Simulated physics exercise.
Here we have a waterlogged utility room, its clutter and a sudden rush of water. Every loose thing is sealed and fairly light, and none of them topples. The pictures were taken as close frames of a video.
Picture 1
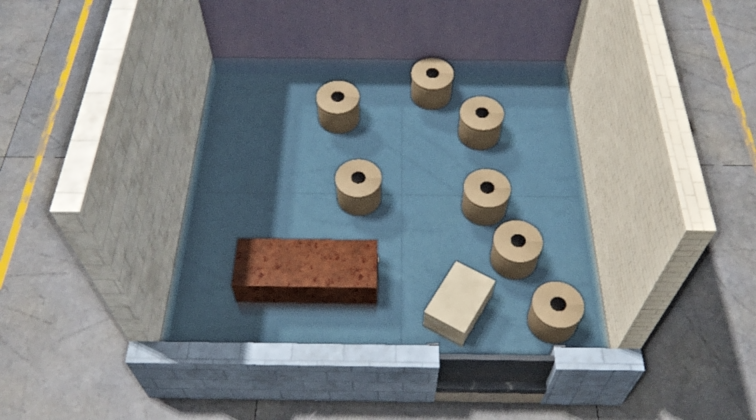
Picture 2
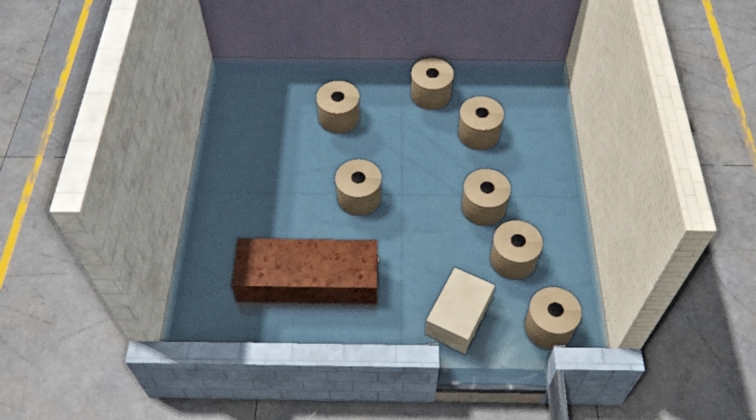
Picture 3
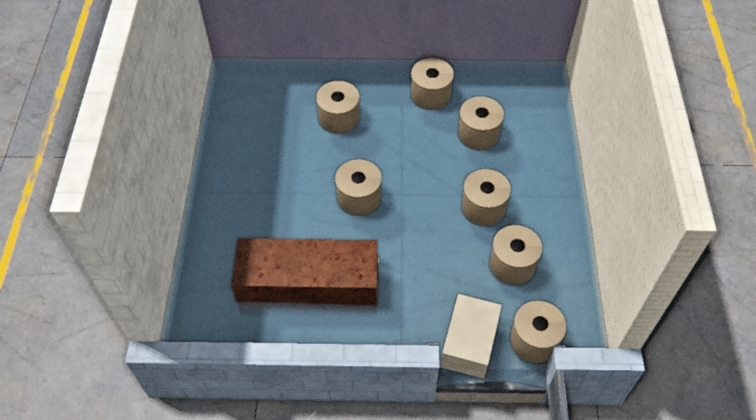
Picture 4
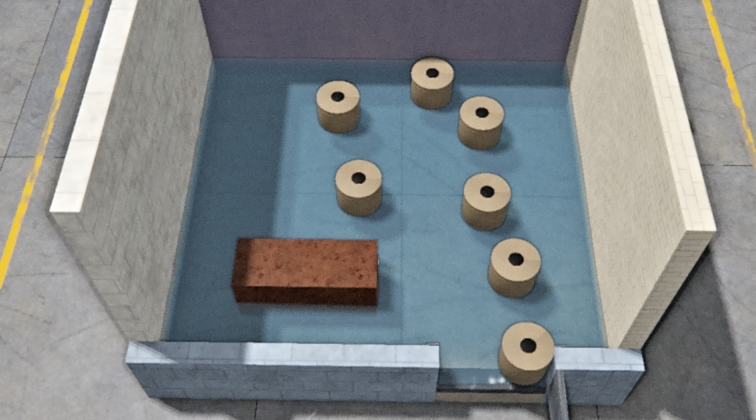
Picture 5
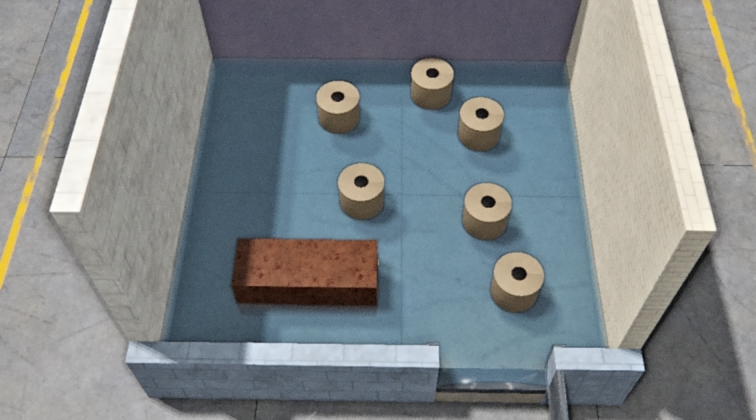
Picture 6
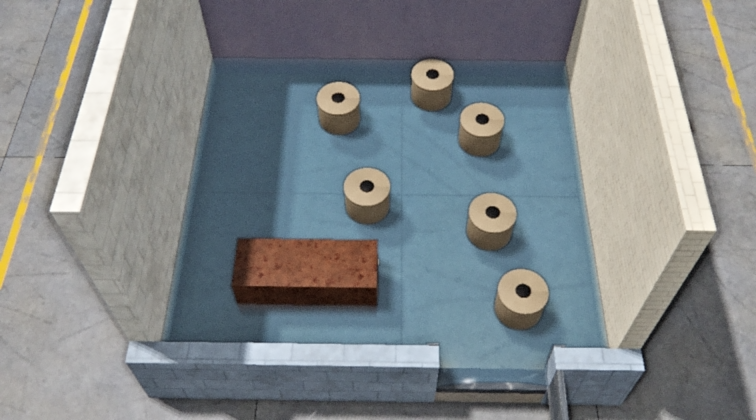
In a flooded utility room, a gate in the front wall opens and a pale block, then the nearest tan tub, drift out through the gap, while several other floating tubs shift slightly toward it and the reddish-brown block stays still.
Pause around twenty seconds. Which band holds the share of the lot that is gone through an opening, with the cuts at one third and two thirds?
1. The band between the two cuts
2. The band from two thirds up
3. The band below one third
2.
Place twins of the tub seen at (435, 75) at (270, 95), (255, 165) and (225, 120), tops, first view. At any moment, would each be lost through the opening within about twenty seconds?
First copy doesn't escape, second copy doesn't escape, third copy doesn't escape.
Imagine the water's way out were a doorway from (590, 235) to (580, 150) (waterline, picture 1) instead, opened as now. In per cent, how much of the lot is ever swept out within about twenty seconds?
Estimate: Close to 100 per cent.
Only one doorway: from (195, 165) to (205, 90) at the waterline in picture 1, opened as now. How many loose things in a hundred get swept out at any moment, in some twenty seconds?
60 %.
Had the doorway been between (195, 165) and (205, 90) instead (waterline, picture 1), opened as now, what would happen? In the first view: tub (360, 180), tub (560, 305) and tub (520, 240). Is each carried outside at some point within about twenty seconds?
In sequence - departs, stays put, stays put.
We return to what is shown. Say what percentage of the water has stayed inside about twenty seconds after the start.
About 42 percent.
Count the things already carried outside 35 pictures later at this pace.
6.
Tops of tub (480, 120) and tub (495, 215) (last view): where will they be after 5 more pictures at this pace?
Look for them at about (502, 148) and about (516, 280).
A moment on, 3 of 8 are out; 5 afloat.
Next, 5 of 8 are out; 3 afloat.
Later, 6 of 8 are out; 2 afloat.
In the end, 6 of 8 are out; 2 afloat.
